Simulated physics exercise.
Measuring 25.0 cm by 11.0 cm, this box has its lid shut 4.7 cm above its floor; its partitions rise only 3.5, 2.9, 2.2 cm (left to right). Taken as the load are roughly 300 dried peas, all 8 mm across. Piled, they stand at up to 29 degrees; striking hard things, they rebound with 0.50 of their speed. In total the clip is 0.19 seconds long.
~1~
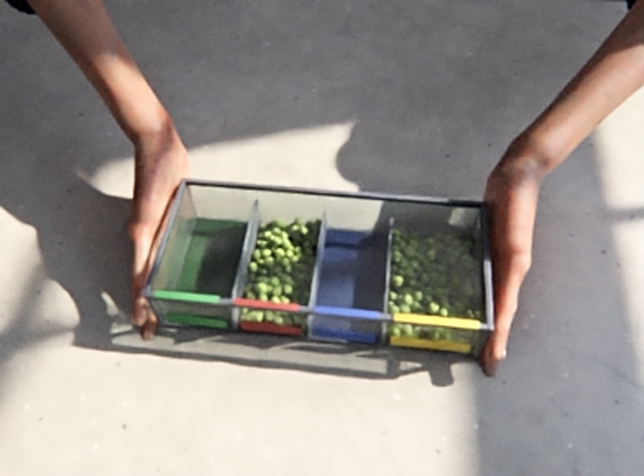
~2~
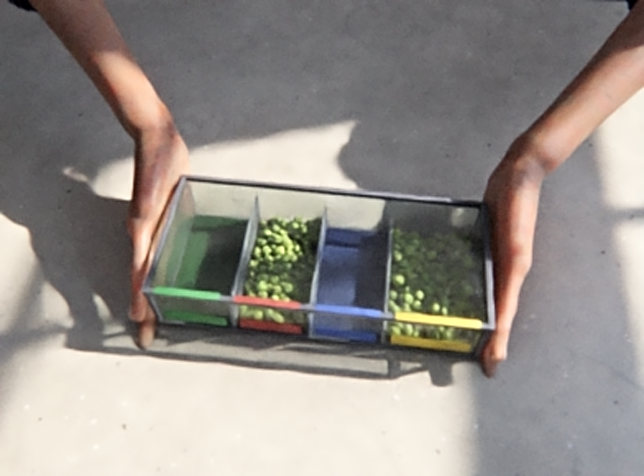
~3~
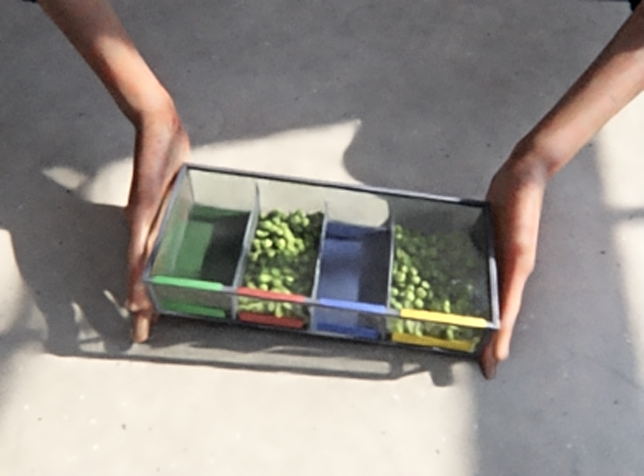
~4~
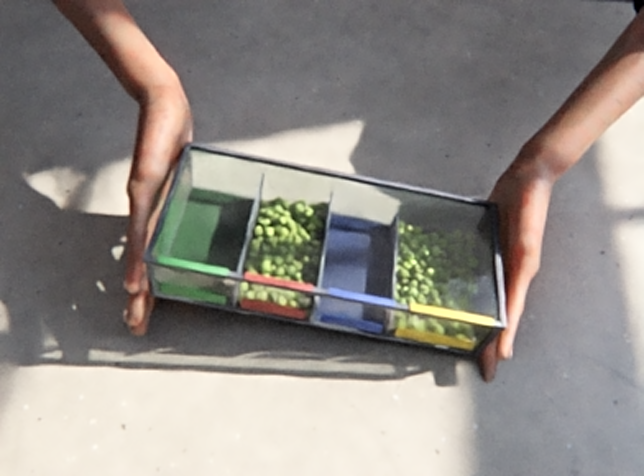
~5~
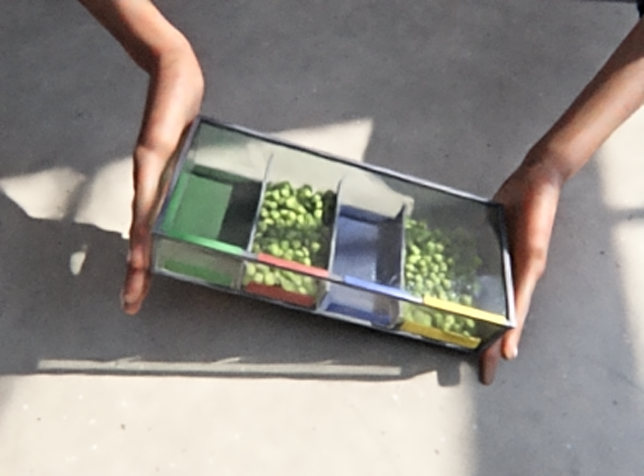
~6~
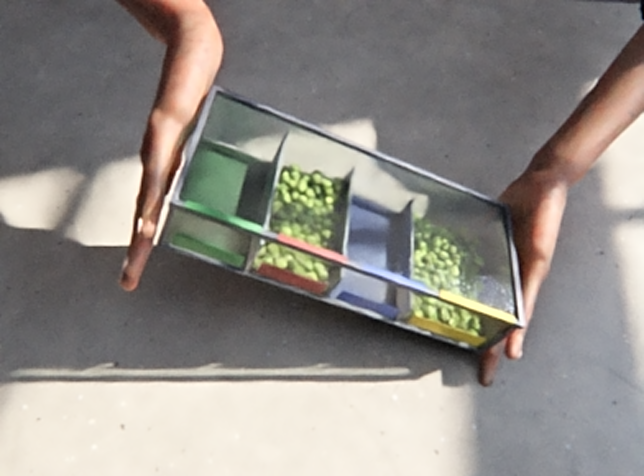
Two hands held a clear, lidded box with four coloured sections, green peas in the red and yellow ones, then the left hand steadily raised its end, tilting the box down toward the right.
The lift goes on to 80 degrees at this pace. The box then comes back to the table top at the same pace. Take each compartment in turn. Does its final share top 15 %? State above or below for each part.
Red compartment: Above. Blue compartment: Below. Green compartment: Below. Yellow compartment: Above.
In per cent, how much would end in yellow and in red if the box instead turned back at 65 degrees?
The yellow compartment would get 55 per cent and the red one 35 per cent.
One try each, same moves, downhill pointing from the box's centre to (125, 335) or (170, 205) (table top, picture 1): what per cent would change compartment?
Near 55 and 55 per cent, in that order.
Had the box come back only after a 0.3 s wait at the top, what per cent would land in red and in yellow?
In per cent: Red 20; yellow 75.
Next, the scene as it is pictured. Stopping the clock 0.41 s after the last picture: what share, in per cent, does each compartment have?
Red 40; blue 10; green 0; yellow 50.
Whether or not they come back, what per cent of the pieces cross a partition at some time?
30 %, roughly.
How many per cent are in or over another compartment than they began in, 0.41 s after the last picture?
About 15 percent.
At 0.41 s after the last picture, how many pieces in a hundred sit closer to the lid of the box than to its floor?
Some 40 per cent.
Then, 0.41 s after the last picture, tilt 78 degrees; red 40 %, blue 10 %, yellow 50 %.
Then, 0.68 s after the last picture, tilt 31 degrees; red 20 %, blue 10 %, yellow 70 %.
Then, 1.06 s after the last picture, tilt 0 degrees; red 20 %, blue 10 %, yellow 70 %.
In the end, red 20 %, blue 10 %, green 0 %, yellow 70 %.
